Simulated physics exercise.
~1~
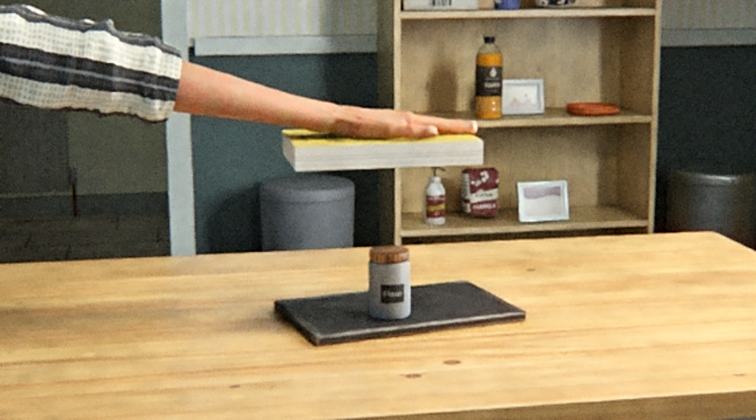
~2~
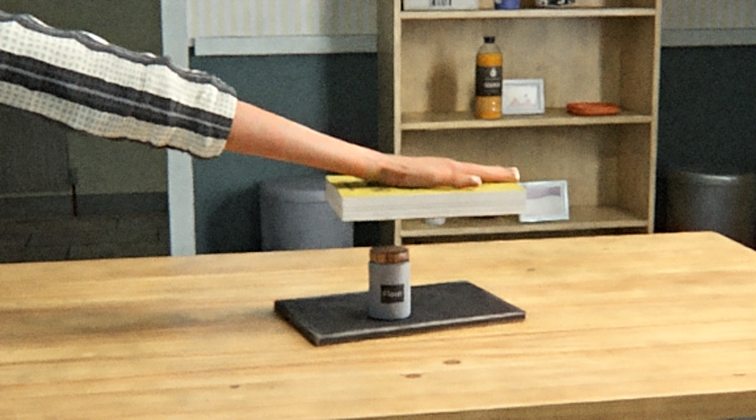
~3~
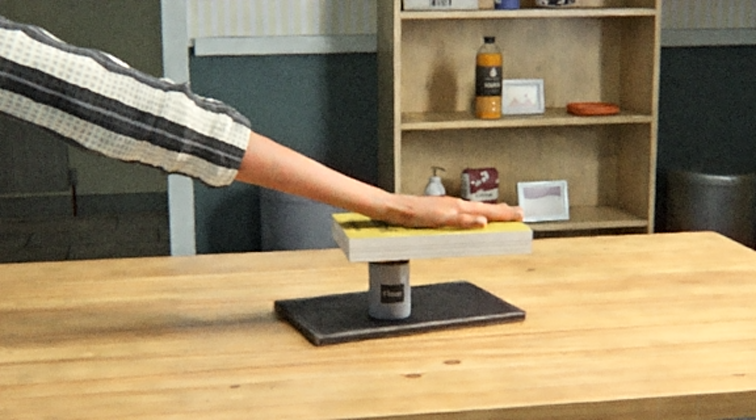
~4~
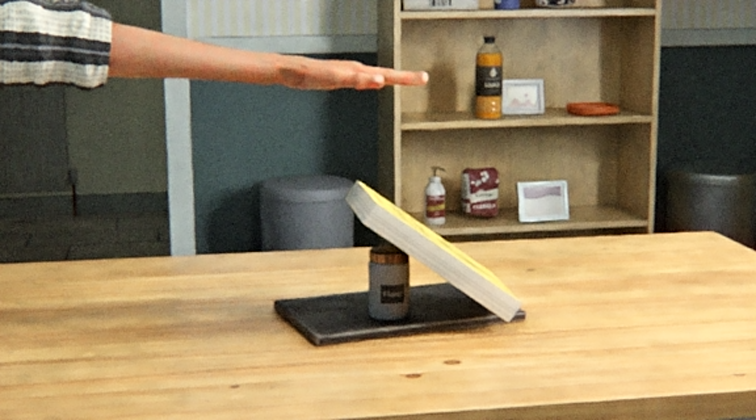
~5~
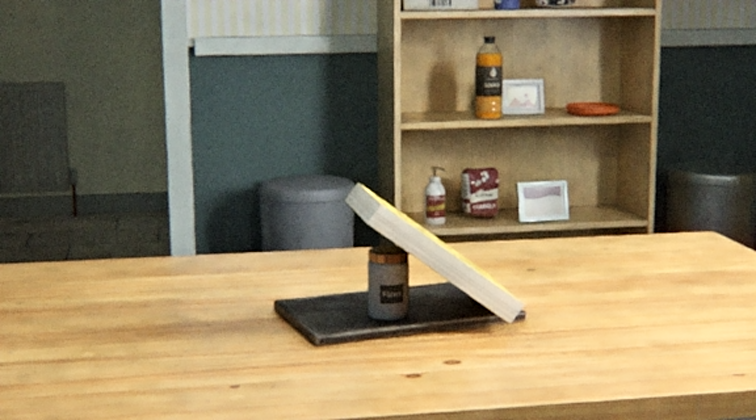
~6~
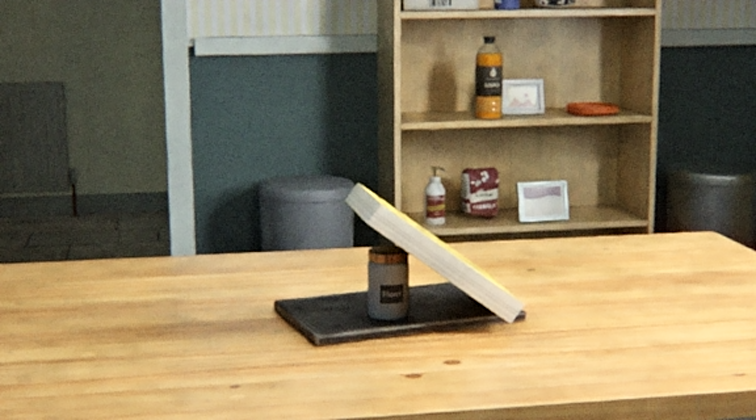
In this clip, a hand lowers a yellow book onto a grey jar standing on a black tray, then lets go and withdraws. The book tips down to the right and comes to rest leaning against the jar, its lower end at the tray's edge.
